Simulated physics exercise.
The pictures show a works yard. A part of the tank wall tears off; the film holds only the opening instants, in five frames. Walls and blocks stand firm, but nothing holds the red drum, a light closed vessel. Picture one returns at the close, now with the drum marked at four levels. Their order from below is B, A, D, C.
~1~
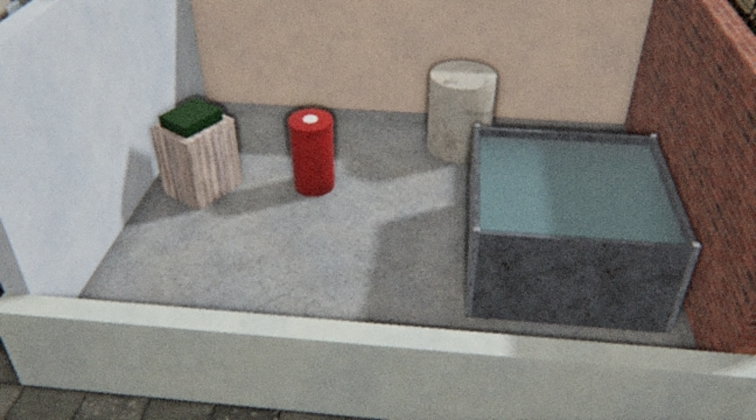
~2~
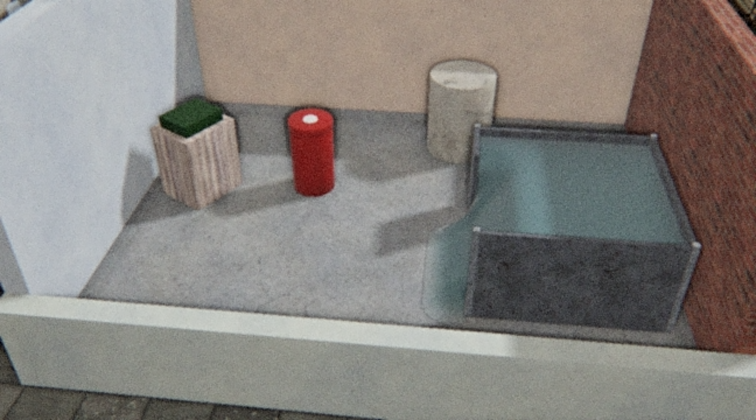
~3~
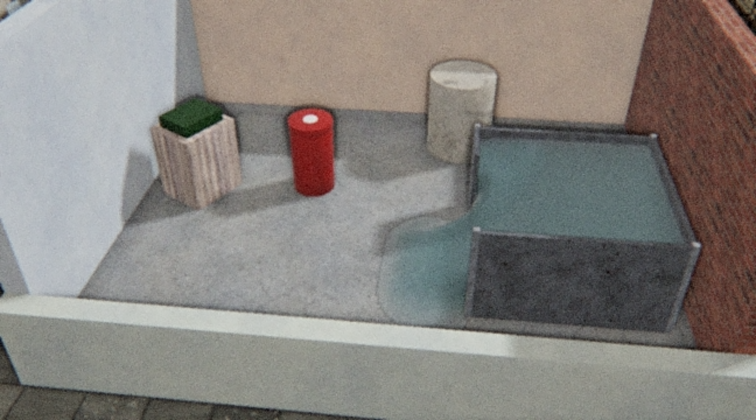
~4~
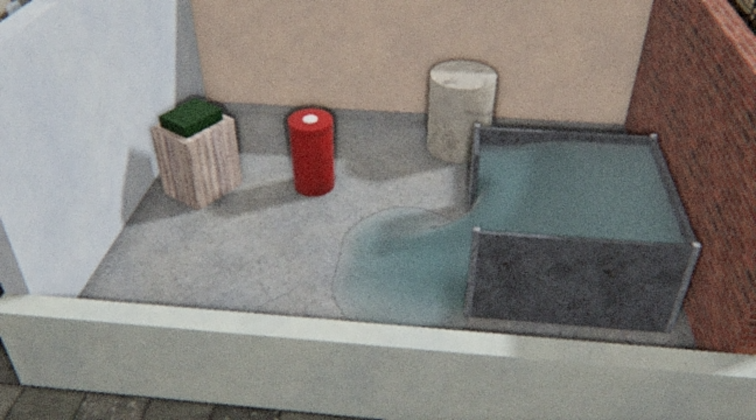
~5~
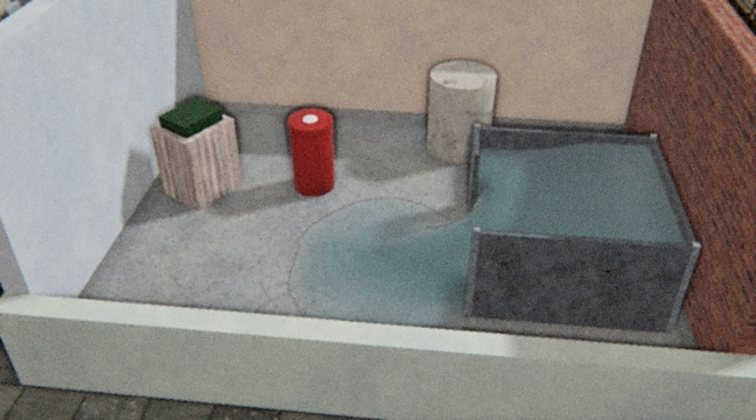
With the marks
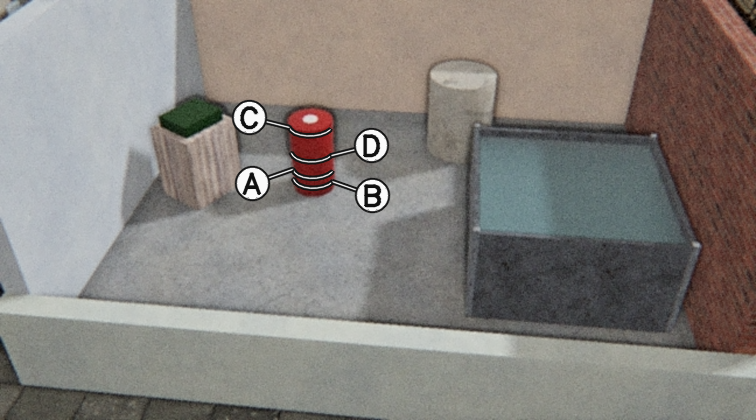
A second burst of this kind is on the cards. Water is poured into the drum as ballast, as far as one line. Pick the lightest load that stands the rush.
It is D.
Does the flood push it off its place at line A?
Yes, it does.
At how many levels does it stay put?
Two.
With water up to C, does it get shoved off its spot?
No, that is safe.
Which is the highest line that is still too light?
That would be A.
In white, A at (309, 178); B at (310, 188); C at (306, 135); D at (308, 161); from the bottom up B, A, D, C.
Choosing A, it is pushed about half its own width away.
Choosing B, it is pushed about twice its own width away.
Choosing C, it does not move.
Choosing D, it does not move.
